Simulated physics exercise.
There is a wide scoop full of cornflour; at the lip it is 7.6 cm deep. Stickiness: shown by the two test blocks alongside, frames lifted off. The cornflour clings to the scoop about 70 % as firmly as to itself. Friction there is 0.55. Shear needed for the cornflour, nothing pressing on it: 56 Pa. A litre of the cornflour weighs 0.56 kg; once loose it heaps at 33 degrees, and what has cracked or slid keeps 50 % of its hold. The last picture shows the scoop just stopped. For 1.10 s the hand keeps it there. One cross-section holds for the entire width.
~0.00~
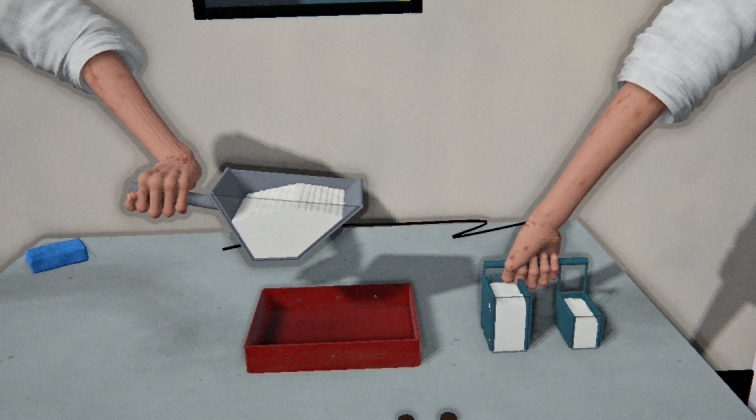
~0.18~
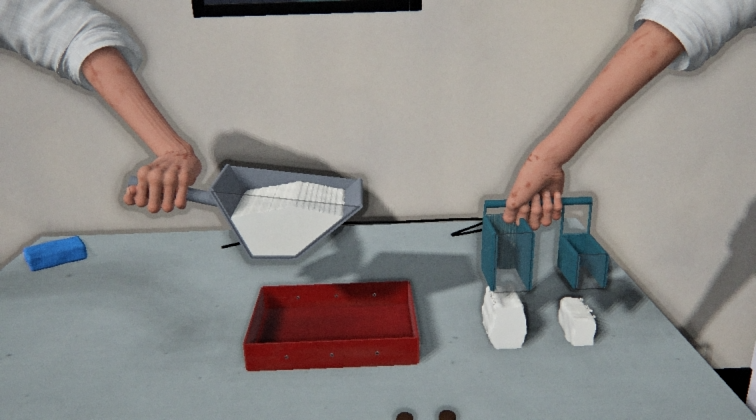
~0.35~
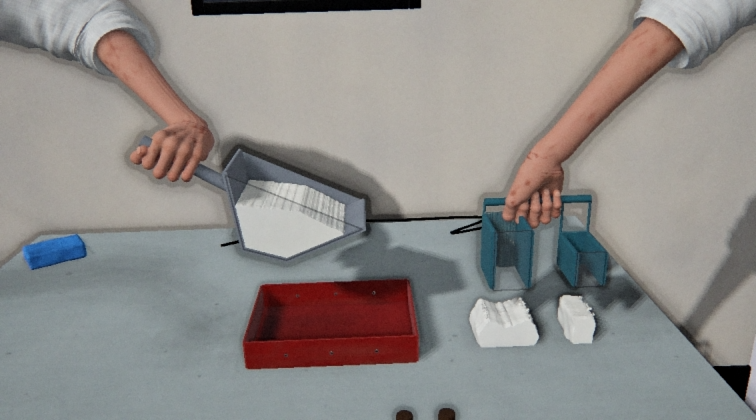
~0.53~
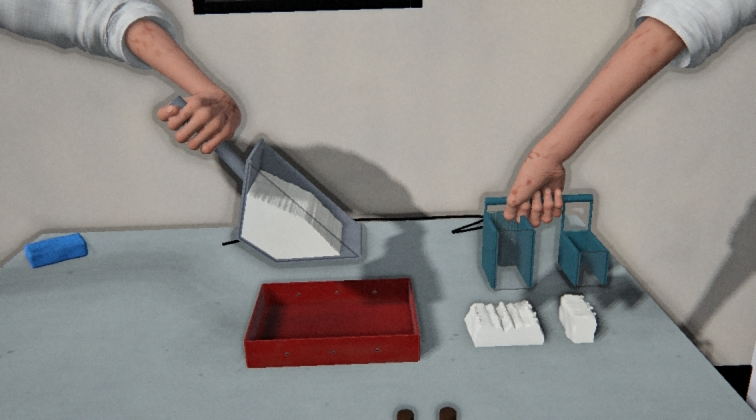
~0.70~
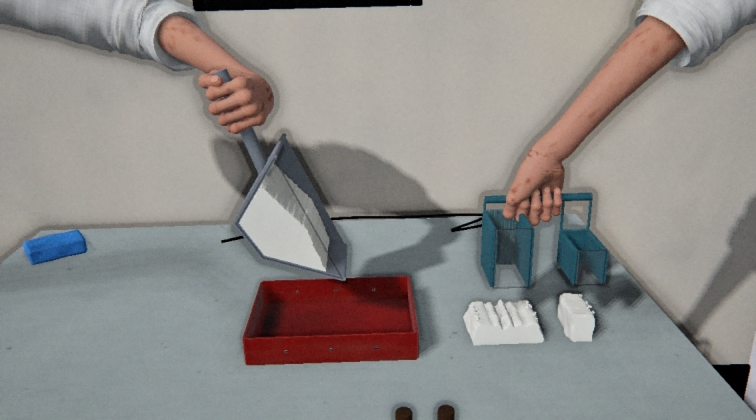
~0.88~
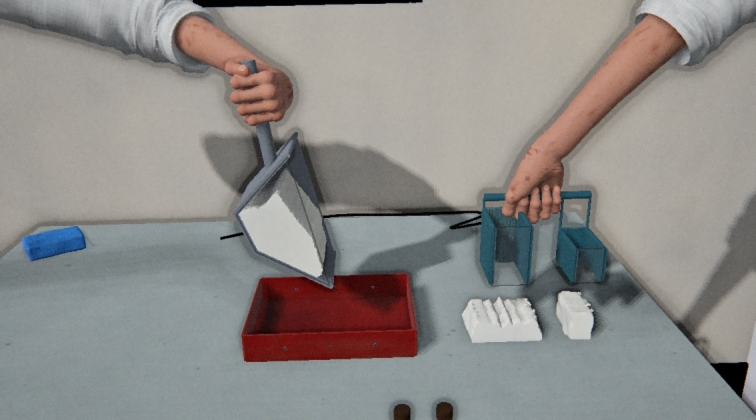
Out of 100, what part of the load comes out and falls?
Close to 50 out of 100.
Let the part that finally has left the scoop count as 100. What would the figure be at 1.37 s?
Close to 100 in a hundred.
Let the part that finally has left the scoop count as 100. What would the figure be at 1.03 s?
About 0 %.
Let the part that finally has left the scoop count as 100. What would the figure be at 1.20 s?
Value noted: About 90 per cent.
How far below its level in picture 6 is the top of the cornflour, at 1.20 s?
Measured change: Around 3.0 cm.
After 1.03 s, the scoop is at 69 degrees and 1 % has left it.
After 1.20 s, the scoop is at 69 degrees and 46 % has left it.
After 1.37 s, the scoop is at 69 degrees and 50 % has left it.
After 1.54 s, the scoop is at 69 degrees and 50 % has left it.
After 1.65 s, the scoop is at 69 degrees and 50 % has left it.
